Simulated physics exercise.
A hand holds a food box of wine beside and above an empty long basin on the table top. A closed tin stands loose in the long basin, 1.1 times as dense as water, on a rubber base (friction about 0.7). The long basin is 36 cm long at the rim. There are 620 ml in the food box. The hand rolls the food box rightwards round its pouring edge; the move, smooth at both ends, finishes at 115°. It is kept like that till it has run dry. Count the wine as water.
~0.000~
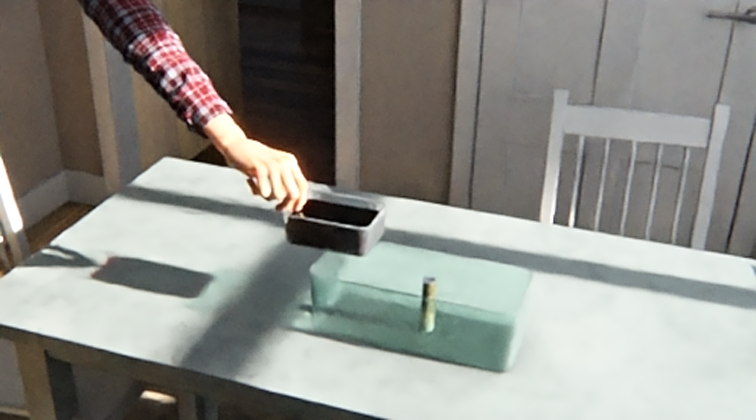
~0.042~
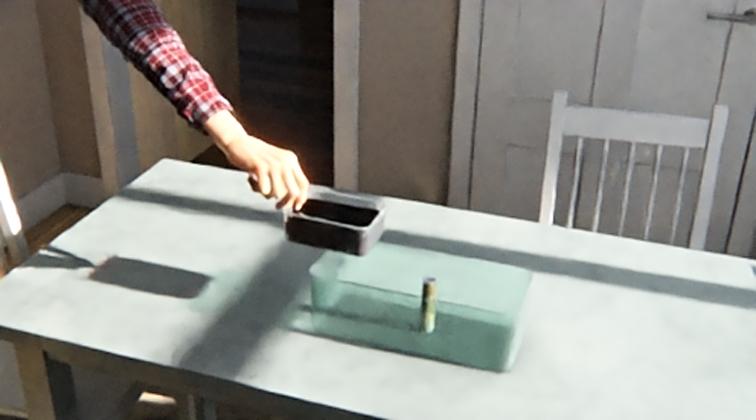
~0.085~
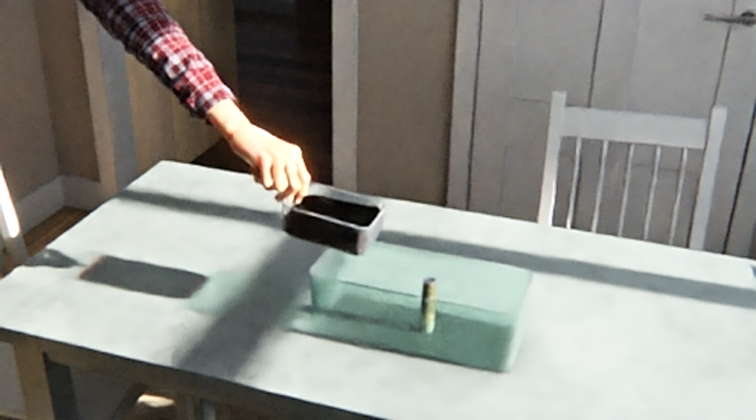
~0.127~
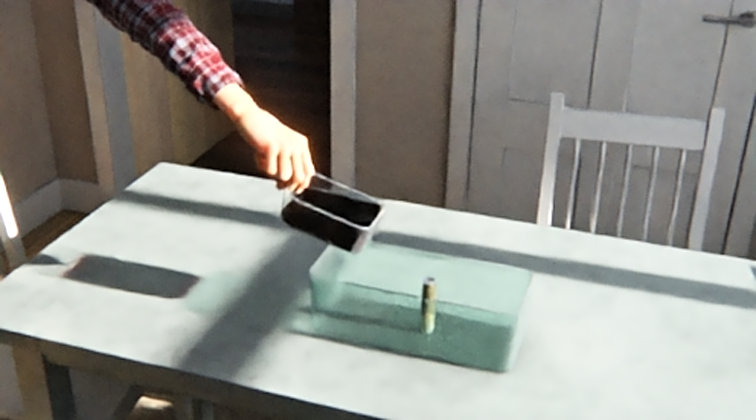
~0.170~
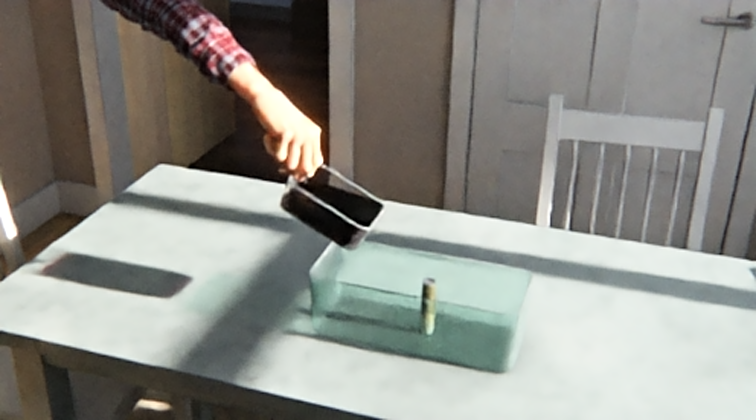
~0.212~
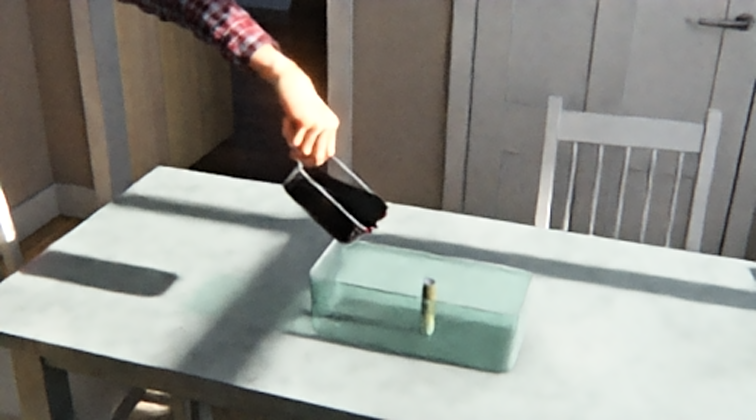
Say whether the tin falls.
It stays up.
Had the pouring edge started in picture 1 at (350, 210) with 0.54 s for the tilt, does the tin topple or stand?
Then it goes over.
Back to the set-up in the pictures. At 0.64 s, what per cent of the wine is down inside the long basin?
Some 94 per cent.
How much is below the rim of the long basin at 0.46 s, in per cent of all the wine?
About 24 per cent.
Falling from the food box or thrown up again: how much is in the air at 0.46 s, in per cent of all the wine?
Near 62 in a hundred.
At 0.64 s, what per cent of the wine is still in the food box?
Near 0 in a hundred.
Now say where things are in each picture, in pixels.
In the first picture, it leans 0°; its right rim is at (378, 217); the wine meets the walls at (295, 207) and (378, 223); the long basin's rim runs from (323, 254) to (526, 294); the tin's top is at (429, 282).
In the second picture, it leans 2°; its right rim is at (378, 218); the wine meets the walls at (295, 207) and (378, 221).
In the third picture, it leans 7°; its right rim is at (378, 218); the wine meets the walls at (294, 203) and (377, 219).
In the fourth picture, it leans 15°; its right rim is at (378, 218); the wine meets the walls at (293, 195) and (378, 215).
In the fifth picture, it leans 26°; its right rim is at (377, 219); the wine meets the walls at (293, 184) and (379, 214); 2 per cent is over the edge.
In the sixth picture, it leans 38°; its right rim is at (377, 219); the wine meets the walls at (295, 172) and (367, 203); 6 per cent is over the edge.
By 0.46 s the tilt is 109° and 15 per cent is still to pour; the tin stands where it began.
By 0.64 s the tilt is 115° and 0 per cent is still to pour; the tin stands where it began.
By 0.83 s the tilt is 115° and 0 per cent is still to pour; the tin stands where it began.
By 1.04 s the tilt is 115° and 0 per cent is still to pour; the tin stands where it began.
At rest the tin stands where it began.
